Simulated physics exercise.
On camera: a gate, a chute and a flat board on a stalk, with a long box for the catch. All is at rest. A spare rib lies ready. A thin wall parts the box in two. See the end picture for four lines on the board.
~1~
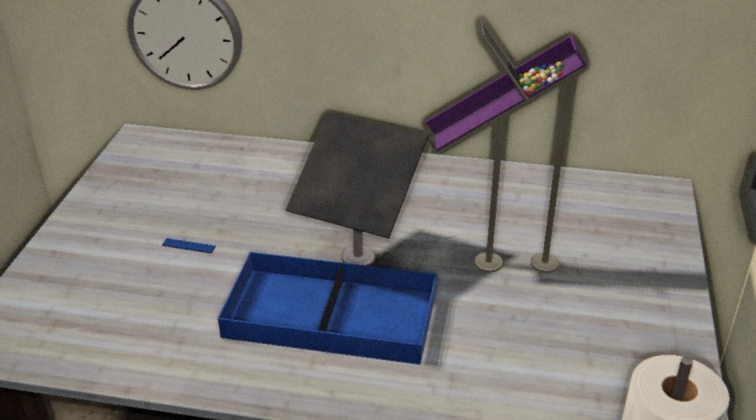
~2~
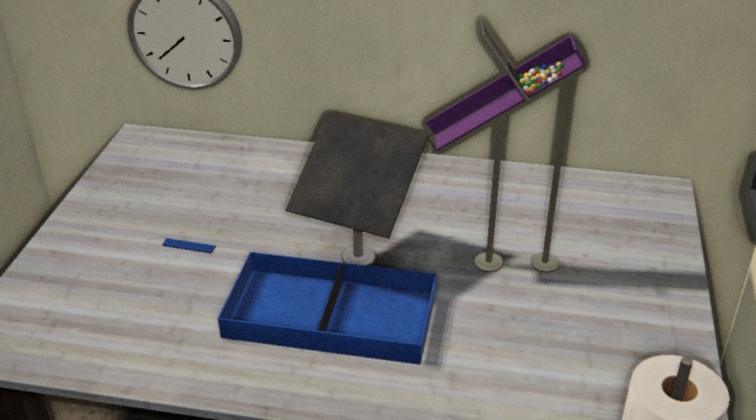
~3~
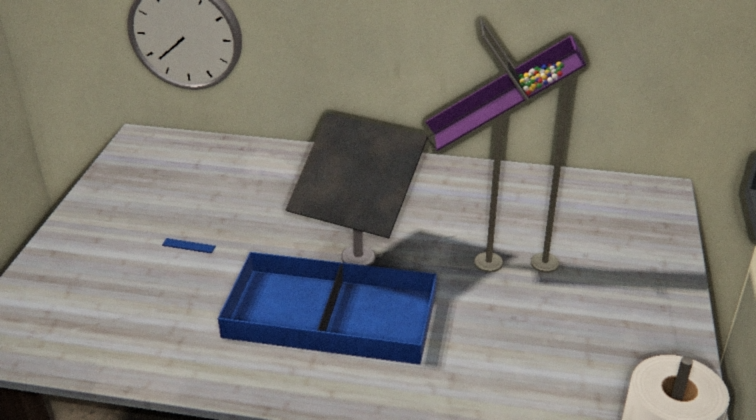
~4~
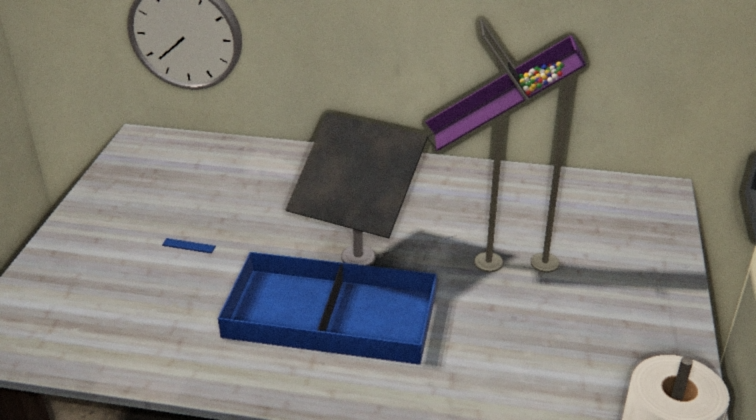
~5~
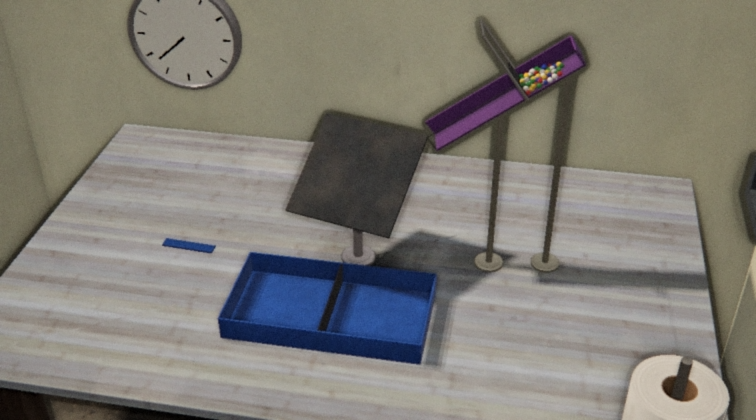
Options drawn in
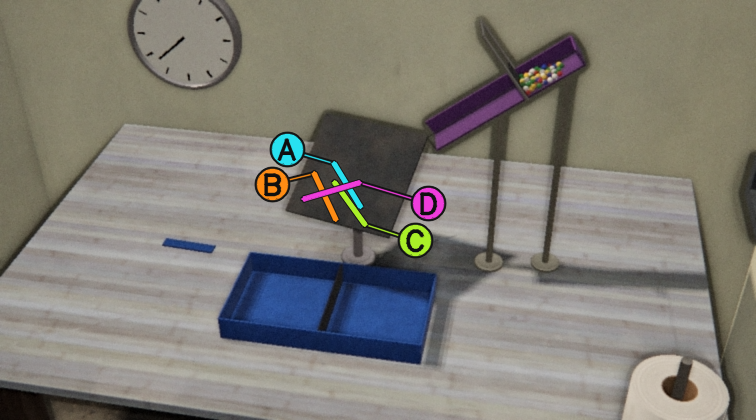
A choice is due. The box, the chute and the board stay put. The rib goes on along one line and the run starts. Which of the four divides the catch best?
Best: B.
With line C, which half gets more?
The right half.
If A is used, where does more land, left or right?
The right half.
On the marked copy, line A from (334, 163) to (360, 206); line B from (314, 173) to (335, 219); line C from (334, 182) to (364, 224); line D from (359, 182) to (303, 199).
With A, of what is caught, about a tenth in the left half, almost all in the right.
With B, of what is caught, roughly a third in the left half, roughly two thirds in the right.
With C, of what is caught, about a tenth in the left half, the larger part in the right.
With D, of what is caught, the larger part in the left half, about a tenth in the right.
